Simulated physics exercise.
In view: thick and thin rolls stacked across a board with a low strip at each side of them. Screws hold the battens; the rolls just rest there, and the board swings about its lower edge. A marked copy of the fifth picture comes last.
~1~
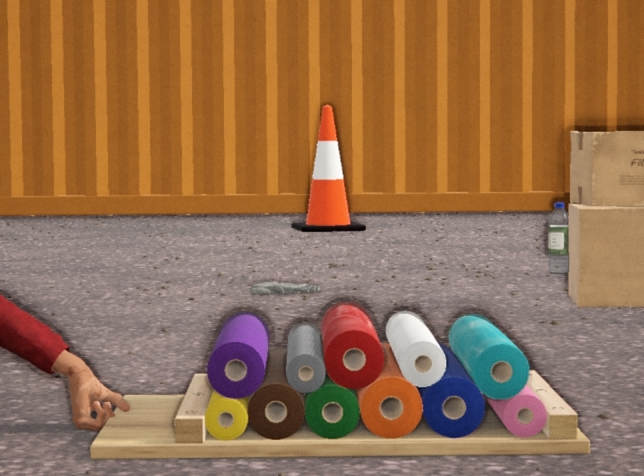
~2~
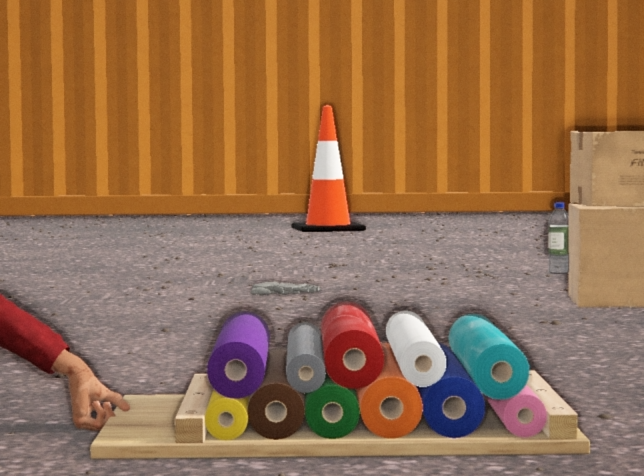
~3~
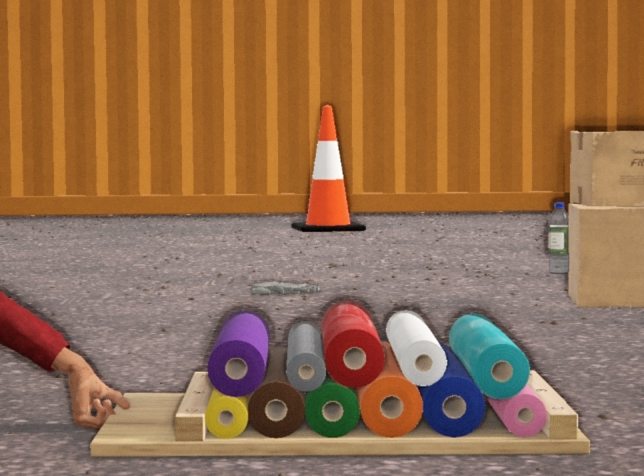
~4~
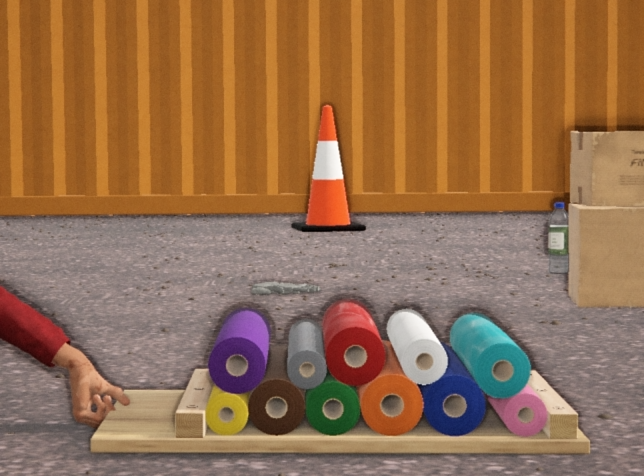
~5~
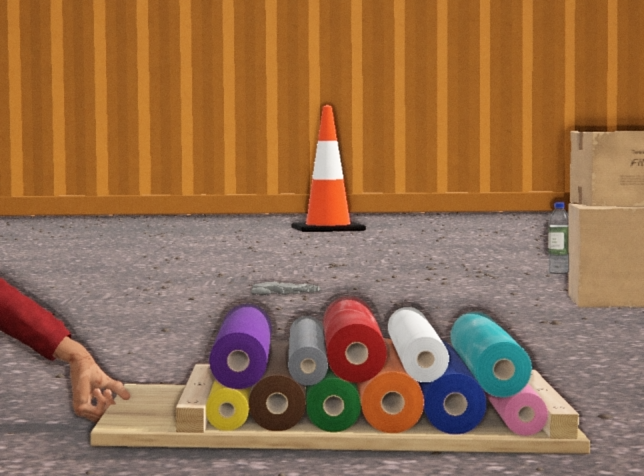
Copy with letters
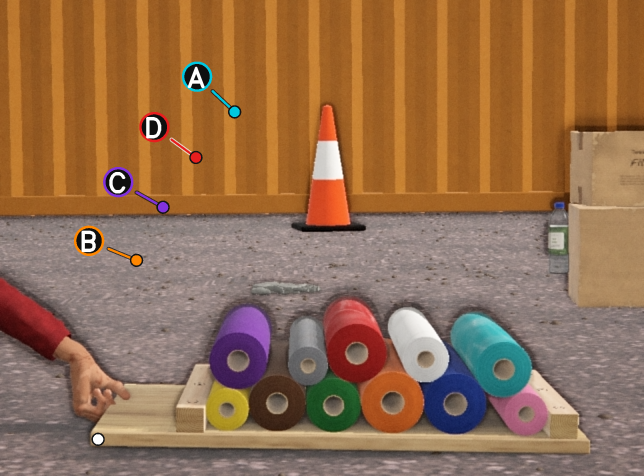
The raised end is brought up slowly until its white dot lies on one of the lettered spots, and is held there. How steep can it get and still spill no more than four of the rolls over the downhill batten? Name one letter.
Mark D is as high as it can go.
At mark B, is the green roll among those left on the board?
Yes, with B.
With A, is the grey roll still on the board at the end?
The grey roll: No.
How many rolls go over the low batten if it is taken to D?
With D, four.
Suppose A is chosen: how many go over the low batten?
With A, five.
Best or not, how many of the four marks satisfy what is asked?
Three of the four.
On the copy, A at (235, 112); B at (137, 260); C at (163, 207); D at (196, 158); the white dot at (98, 440).
On D. First, board at 21°.
Then, board at 37°.
Finally, board at 37°, four over the low batten (grey, red, turquoise, white).
By contrast, A five over the low batten; B one over the low batten (turquoise); C one over the low batten (turquoise).
